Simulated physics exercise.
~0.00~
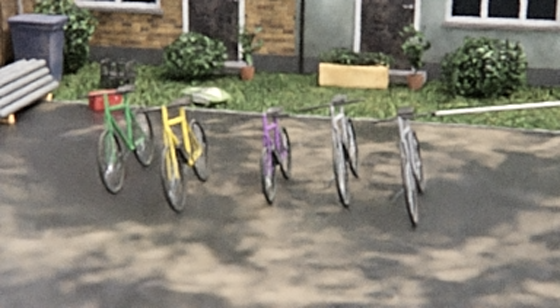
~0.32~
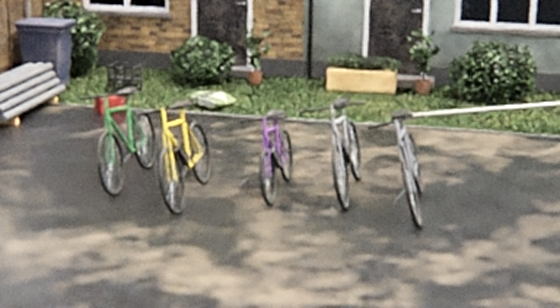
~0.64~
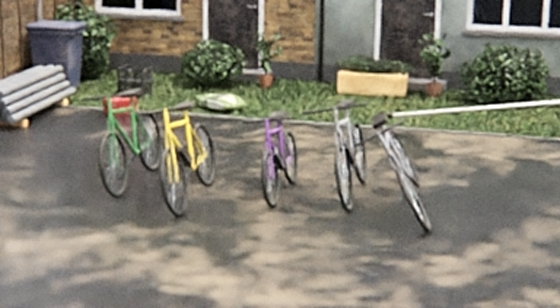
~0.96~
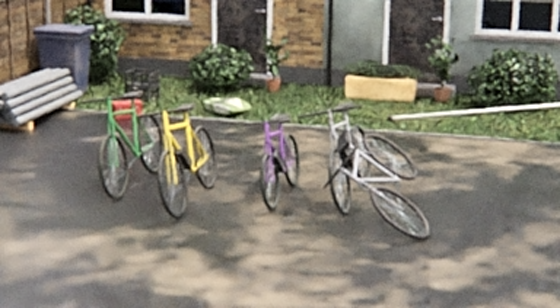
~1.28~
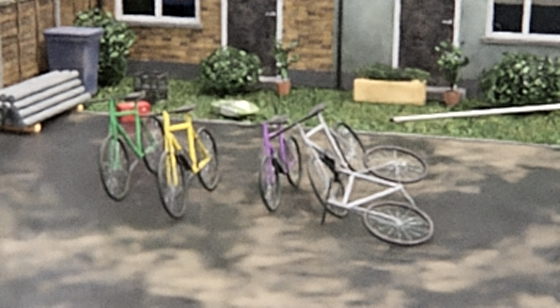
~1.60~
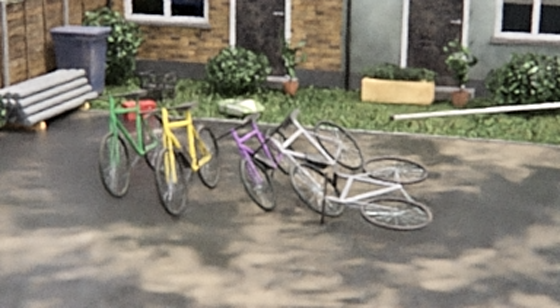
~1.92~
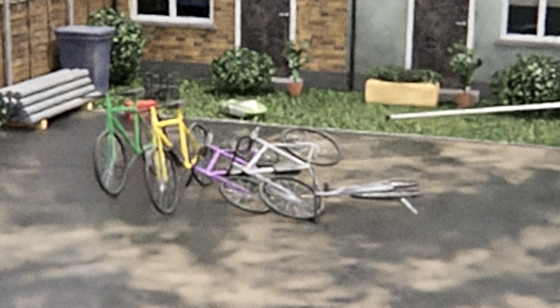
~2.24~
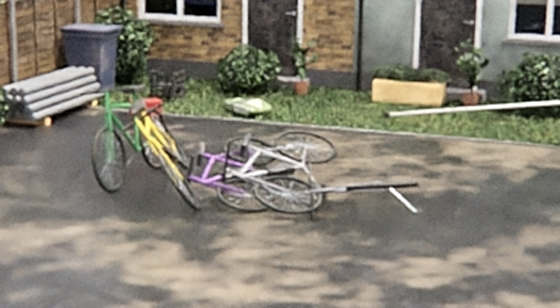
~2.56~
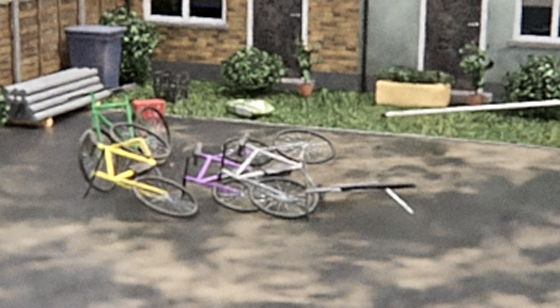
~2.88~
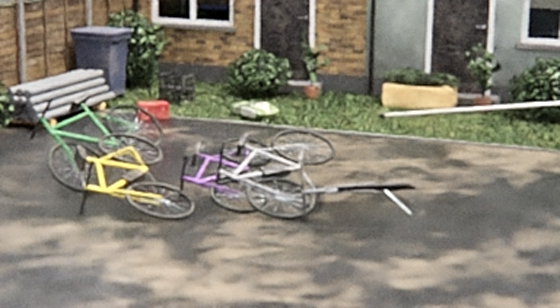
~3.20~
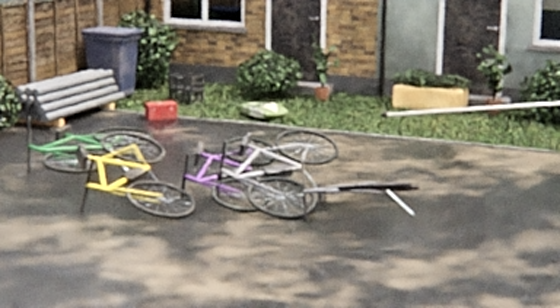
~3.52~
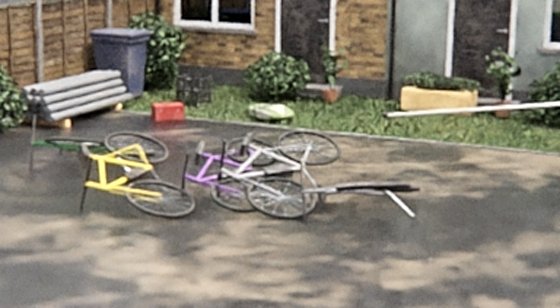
A grey bicycle at the right end of a row of five tips left on a paved yard, seen from the front and slightly above as the view drifts gently sideways. Beside it stand another pale bicycle, then purple, yellow and green ones, before a brick and grey house with shrubs, grass and stacked grey pipes. The grey bicycle falls against its pale neighbour, which topples into the purple one. The purple bicycle goes over and knocks the yellow, which drops against the green. Finally the green bicycle sinks flat at the left, leaving all five down, some overlapping.
